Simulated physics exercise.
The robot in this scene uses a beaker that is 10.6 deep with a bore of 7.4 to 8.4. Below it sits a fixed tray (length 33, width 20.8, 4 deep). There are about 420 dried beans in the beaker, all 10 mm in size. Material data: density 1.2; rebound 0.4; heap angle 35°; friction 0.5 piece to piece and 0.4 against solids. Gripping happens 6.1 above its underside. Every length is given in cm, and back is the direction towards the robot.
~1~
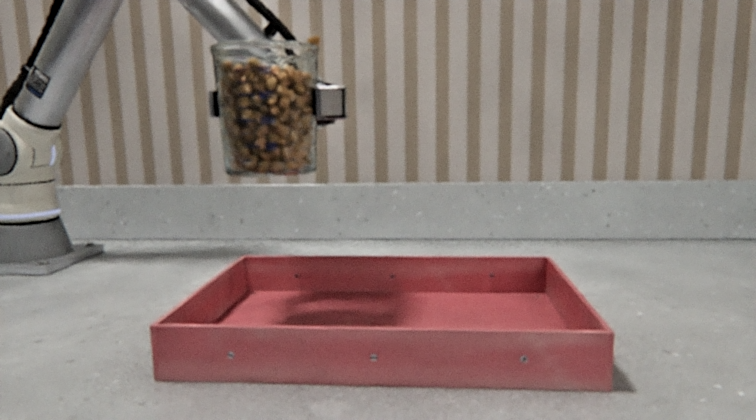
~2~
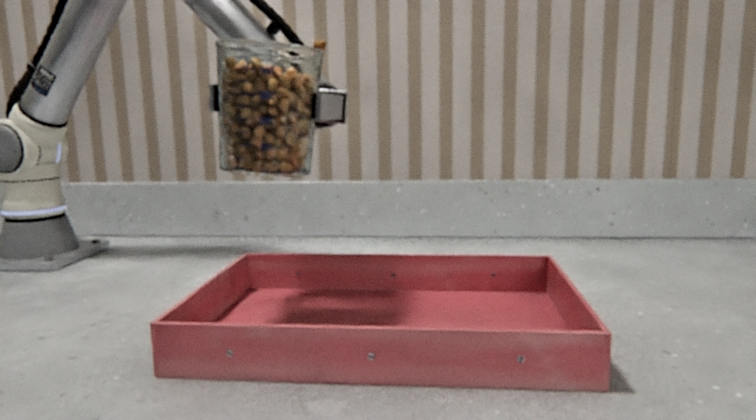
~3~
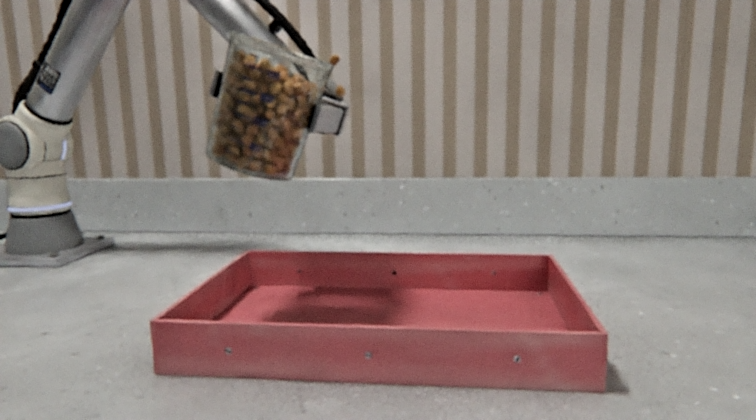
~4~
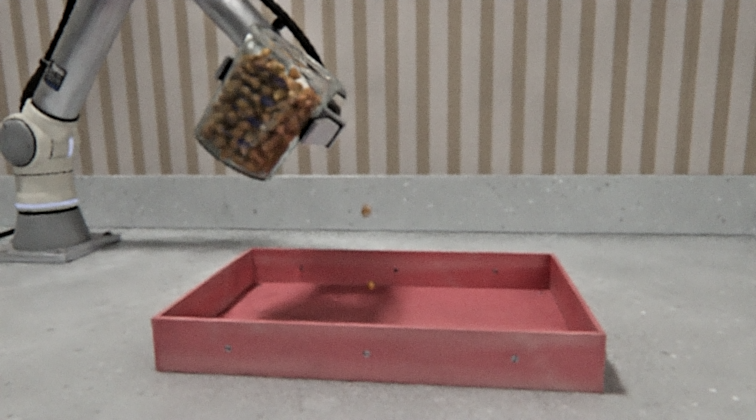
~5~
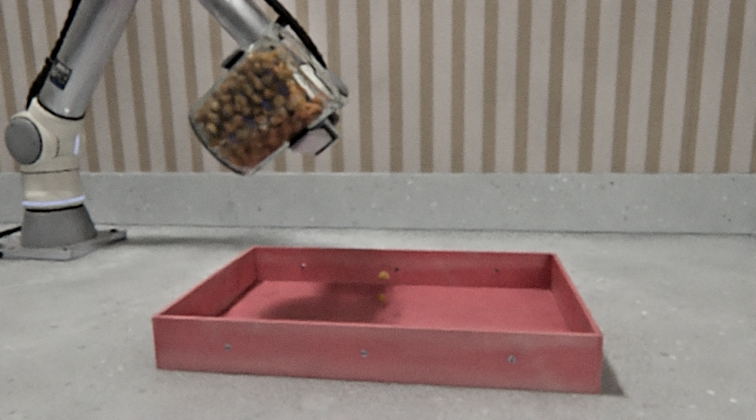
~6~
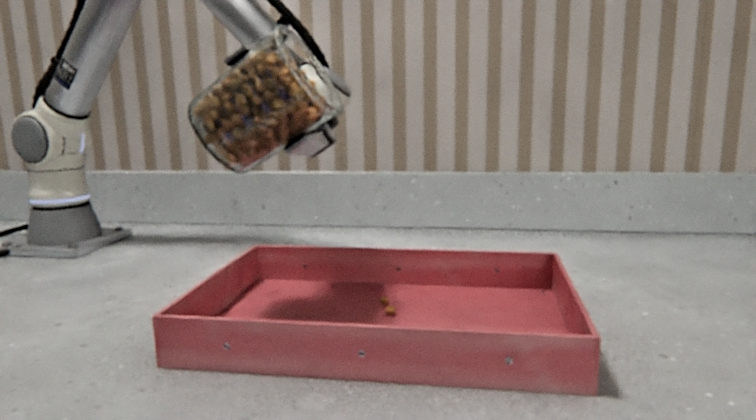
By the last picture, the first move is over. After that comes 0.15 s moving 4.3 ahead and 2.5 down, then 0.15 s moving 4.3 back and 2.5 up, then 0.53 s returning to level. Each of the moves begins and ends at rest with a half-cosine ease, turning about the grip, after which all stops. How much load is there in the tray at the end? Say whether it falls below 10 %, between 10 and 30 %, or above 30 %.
It falls below 10 %.
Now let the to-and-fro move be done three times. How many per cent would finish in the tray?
My guess is near 5 per cent.
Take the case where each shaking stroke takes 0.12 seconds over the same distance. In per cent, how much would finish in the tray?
The share would be near 5 %.
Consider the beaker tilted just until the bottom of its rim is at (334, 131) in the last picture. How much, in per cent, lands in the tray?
I'd put it at roughly 15 %.
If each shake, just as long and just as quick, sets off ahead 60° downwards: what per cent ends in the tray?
0 %.
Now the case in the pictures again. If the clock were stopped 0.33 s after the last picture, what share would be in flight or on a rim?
That comes to about 2 per cent, more or less.
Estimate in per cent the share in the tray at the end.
Around 5 percent.
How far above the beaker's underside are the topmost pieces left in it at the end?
11.0 cm.
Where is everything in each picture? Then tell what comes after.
In the first frame, the beaker middle at (269, 112), level; upper third of the load around (265, 86), from x 225 to 315, top at y 40; 423 in the beaker.
In the second frame, the beaker middle at (268, 112), tilted 5° forward; upper third of the load around (264, 84), from x 225 to 320, top at y 45.
In the third frame, the beaker middle at (266, 110), tilted 20° forward; upper third of the load around (266, 85), from x 215 to 340, top at y 55; 422 in the beaker, 1 in flight or on a rim.
In the fourth frame, the beaker middle at (265, 107), tilted 37° forward; upper third of the load around (265, 84), from x 205 to 370, top at y 50; 421 in the beaker, 1 in the tray, 1 in flight or on a rim.
In the fifth frame, the beaker middle at (264, 106), tilted 52° forward; upper third of the load around (267, 84), from x 200 to 385, top at y 50; 421 in the beaker, 2 in the tray.
In the sixth frame, the beaker middle at (263, 105), tilted 57° forward; upper third of the load around (266, 84), from x 200 to 390, top at y 55; 421 in the beaker, 2 in the tray.
Then, 0.33 s on, tilted 56° forward, highest piece 23 above the table; 410 in the beaker, 3 in the tray, 10 in flight or on a rim.
Then, 0.66 s on, tilted 13° forward, highest piece 25 above the table; 409 in the beaker, 14 in the tray.
Then, 1.03 s on, level, highest piece 26 above the table; 409 in the beaker, 14 in the tray.
Then, 2.08 s on, level, highest piece 26 above the table; 409 in the beaker, 14 in the tray.
In the end, 409 in the beaker, 14 in the tray. That is 3 % in the tray.
